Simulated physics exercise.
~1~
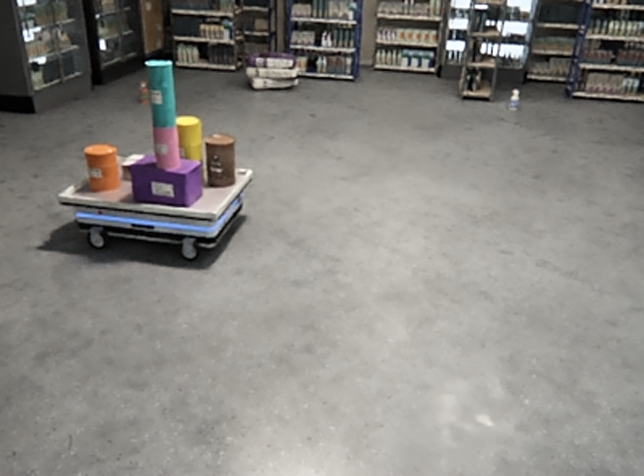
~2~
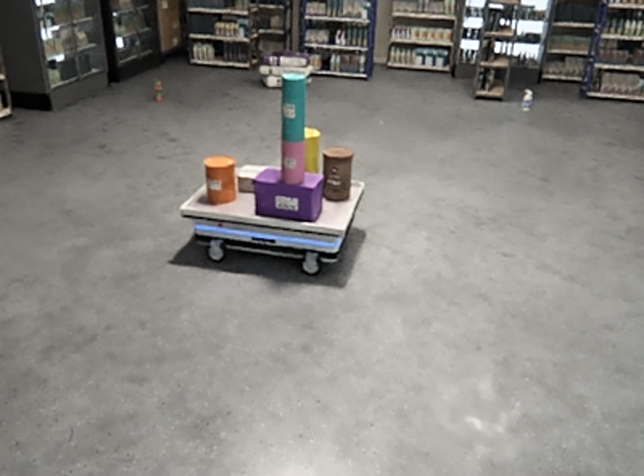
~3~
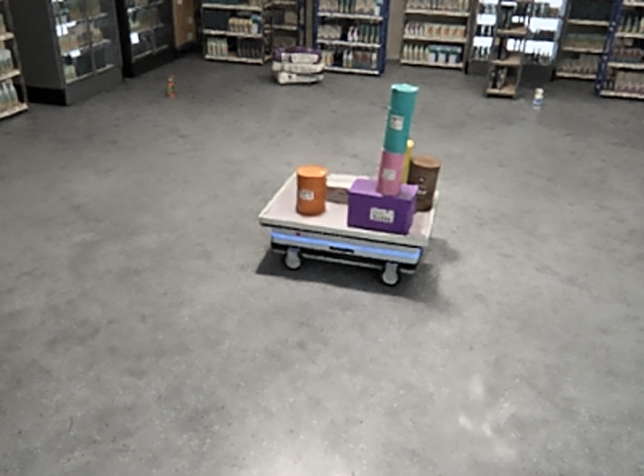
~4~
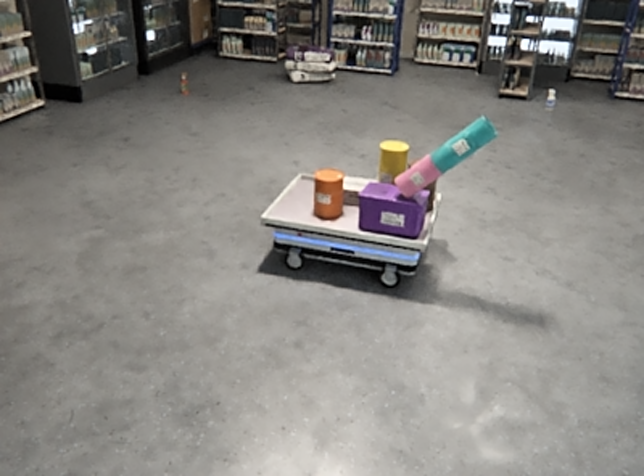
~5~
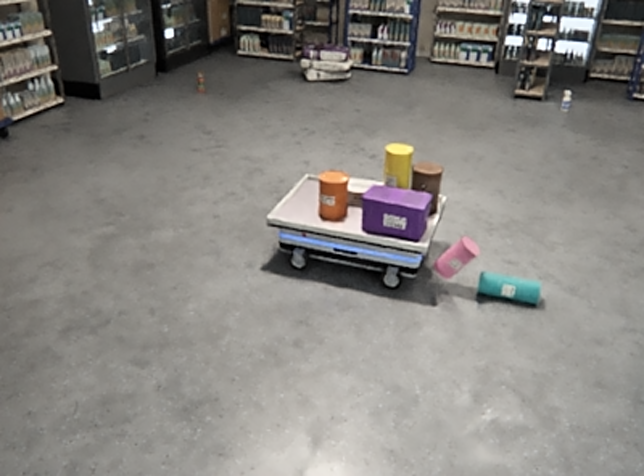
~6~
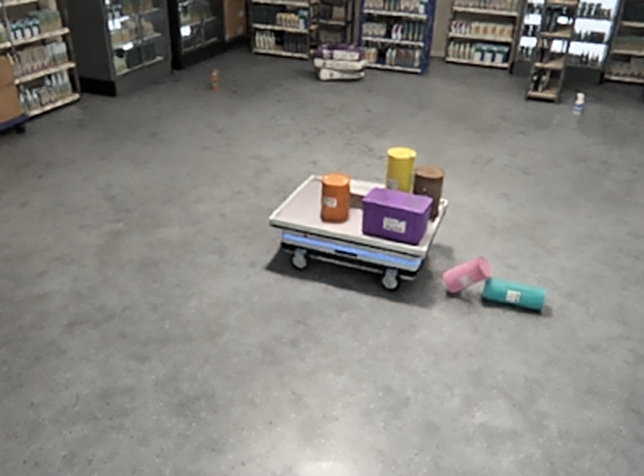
A flat cart with a raised lip rolls rightward across the grey floor of a shop, seen from slightly above, with stocked shelves along the back. It carries an orange canister at left, a purple tote in front with a pink canister and a taller turquoise one stacked on top, and yellow and brown containers behind. As the cart comes to a stop near the middle, the stack tips to the right. The turquoise and pink canisters tumble off onto the floor. They end lying beside the cart, pink nearer, while the tote and other containers remain aboard.
